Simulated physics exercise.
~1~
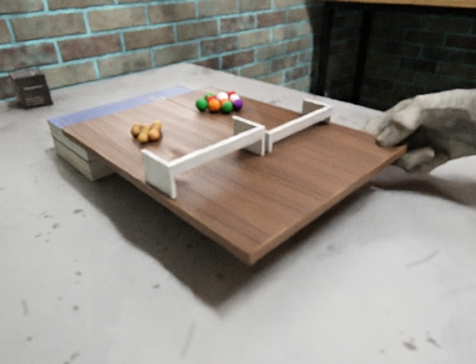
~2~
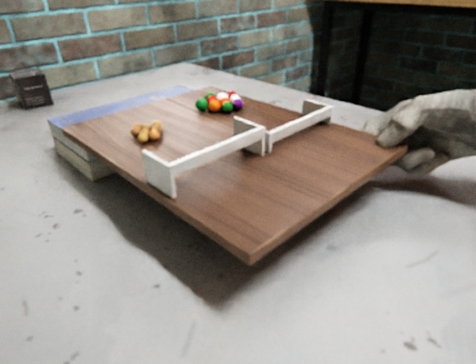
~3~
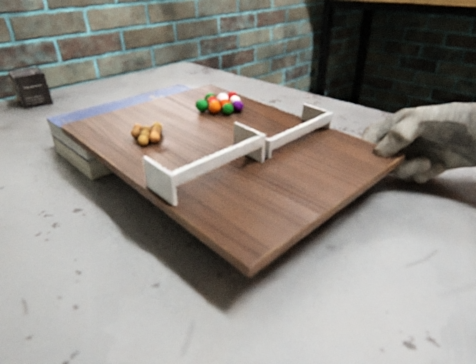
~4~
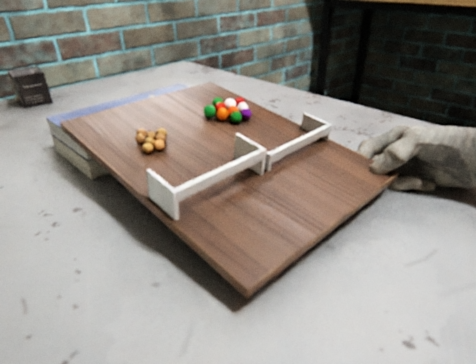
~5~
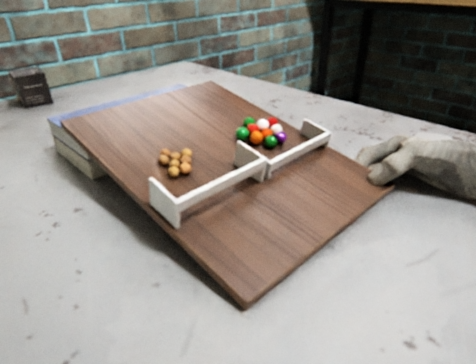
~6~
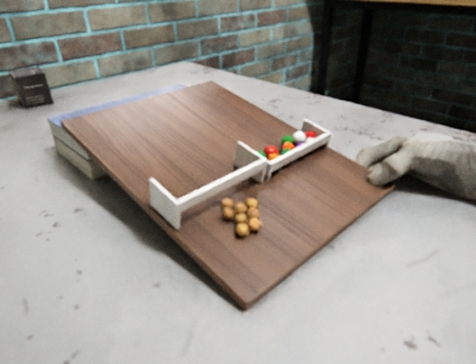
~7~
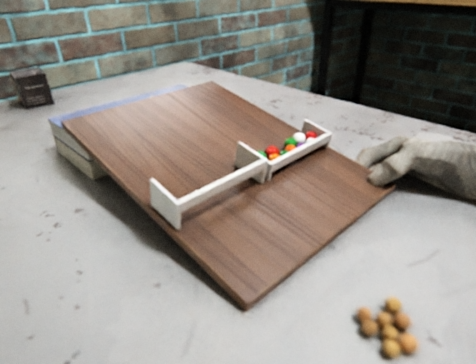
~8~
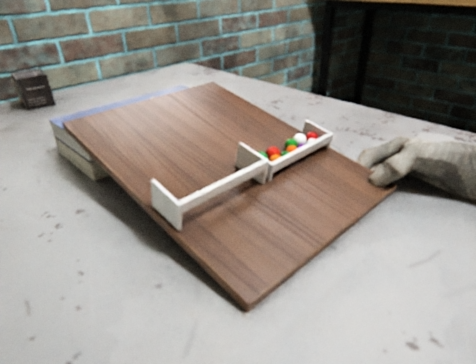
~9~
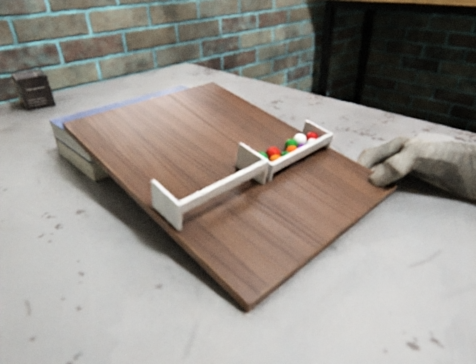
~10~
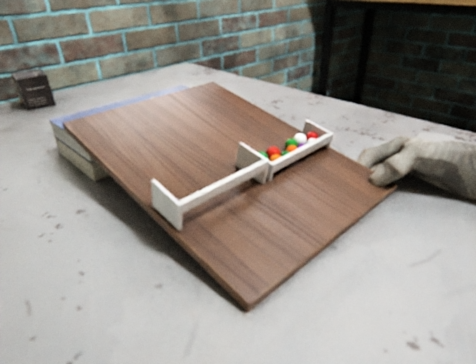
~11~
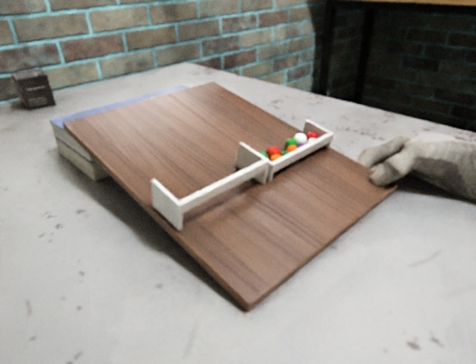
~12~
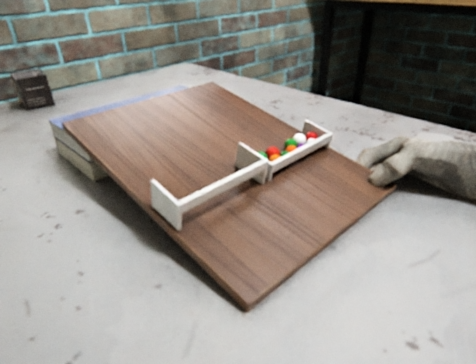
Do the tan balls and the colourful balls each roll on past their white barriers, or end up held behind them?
The tan balls roll on past their barrier and off the board. The colourful balls end up gathered behind theirs.
Gloved hand tilting a wooden board, tan balls rolling past a white barrier and out of view, colourful balls staying behind another.
